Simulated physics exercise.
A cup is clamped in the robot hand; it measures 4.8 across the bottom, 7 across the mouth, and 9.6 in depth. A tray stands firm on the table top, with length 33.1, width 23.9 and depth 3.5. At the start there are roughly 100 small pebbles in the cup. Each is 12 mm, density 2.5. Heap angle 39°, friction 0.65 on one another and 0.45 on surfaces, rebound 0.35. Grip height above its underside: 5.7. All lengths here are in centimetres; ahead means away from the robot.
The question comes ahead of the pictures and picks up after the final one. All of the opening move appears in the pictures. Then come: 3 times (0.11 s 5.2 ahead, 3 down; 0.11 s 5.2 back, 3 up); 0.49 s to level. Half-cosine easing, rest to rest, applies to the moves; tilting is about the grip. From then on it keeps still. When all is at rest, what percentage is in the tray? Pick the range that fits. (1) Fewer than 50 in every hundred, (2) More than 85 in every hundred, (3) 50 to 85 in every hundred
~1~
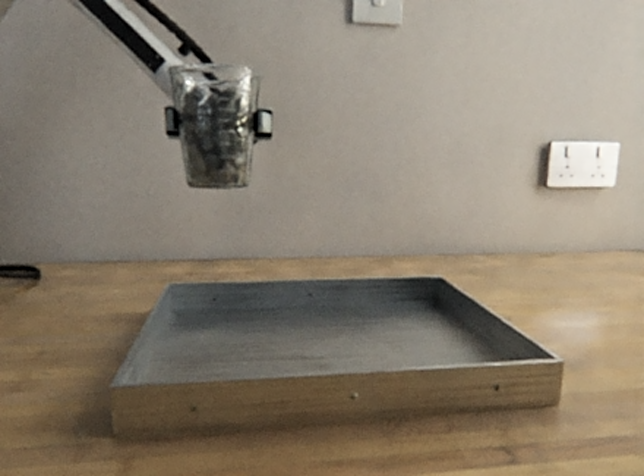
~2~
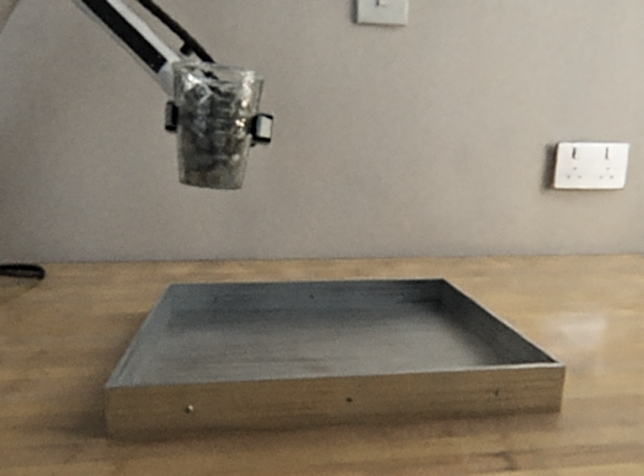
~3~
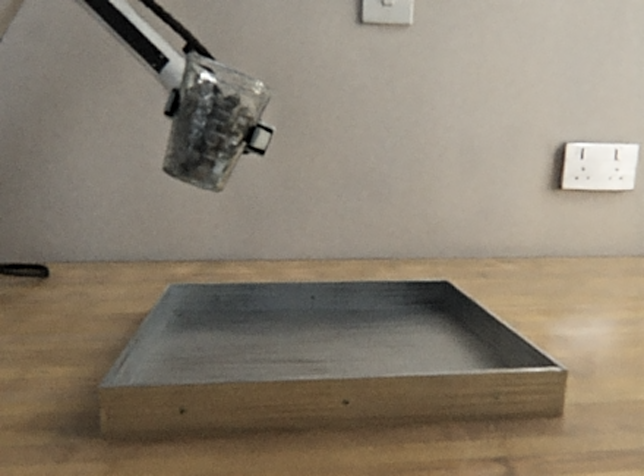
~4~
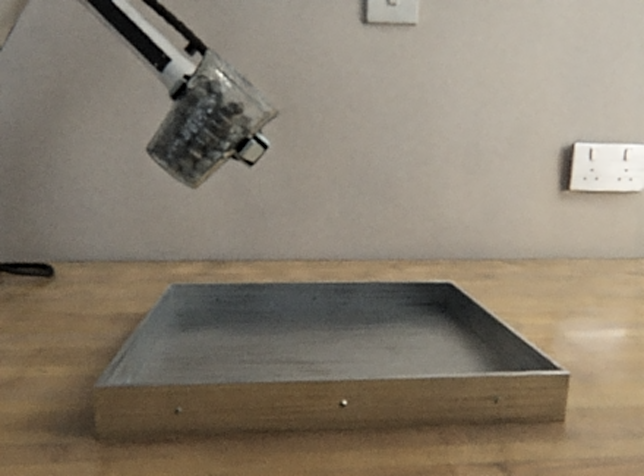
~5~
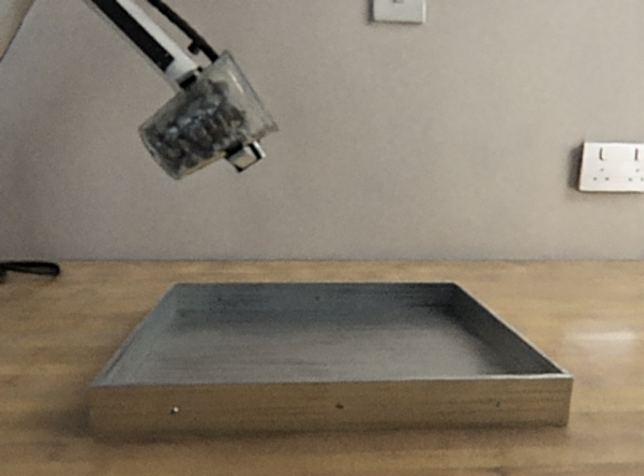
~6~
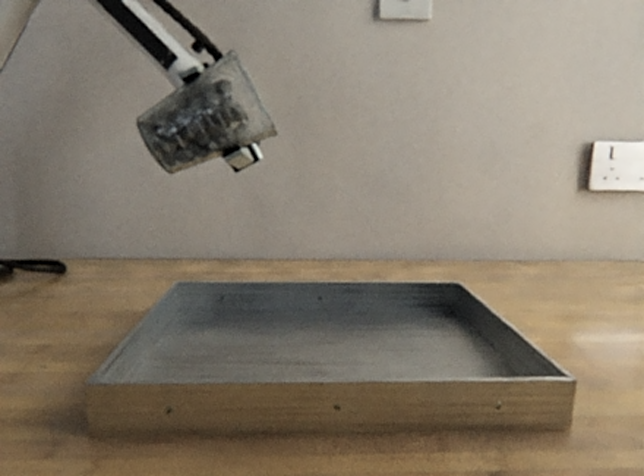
Fewer than 50 in every hundred.
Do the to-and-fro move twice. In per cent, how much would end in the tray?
It would be near 20 per cent.
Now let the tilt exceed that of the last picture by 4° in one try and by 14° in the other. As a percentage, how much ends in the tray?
Estimates, in order: 25 % and 50 %.
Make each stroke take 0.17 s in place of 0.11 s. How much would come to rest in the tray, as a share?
Around 5 percent.
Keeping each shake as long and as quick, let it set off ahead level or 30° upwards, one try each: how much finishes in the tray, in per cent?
Result: Approx. 55 % and 95 %, one try each.
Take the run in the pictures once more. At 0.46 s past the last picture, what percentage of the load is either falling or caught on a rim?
Roughly 8 percent.
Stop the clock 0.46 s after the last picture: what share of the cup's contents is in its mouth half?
That share comes to roughly 40 percent.
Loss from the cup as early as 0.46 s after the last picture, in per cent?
Roughly 15 percent is out.
Then, 0.46 s after the last picture, tilted 62° forward, highest piece 24 above the table; 85 in the cup, 10 in the tray, 8 in flight or on a rim.
Then, 0.92 s after the last picture, tilted 28° forward, highest piece 23 above the table; 77 in the cup, 26 in the tray.
Then, 1.35 s after the last picture, level, highest piece 25 above the table; 77 in the cup, 26 in the tray.
Then, 2.40 s after the last picture, level, highest piece 25 above the table; 77 in the cup, 26 in the tray.
Final count, 77 in the cup, 26 in the tray. That is 25 % in the tray.
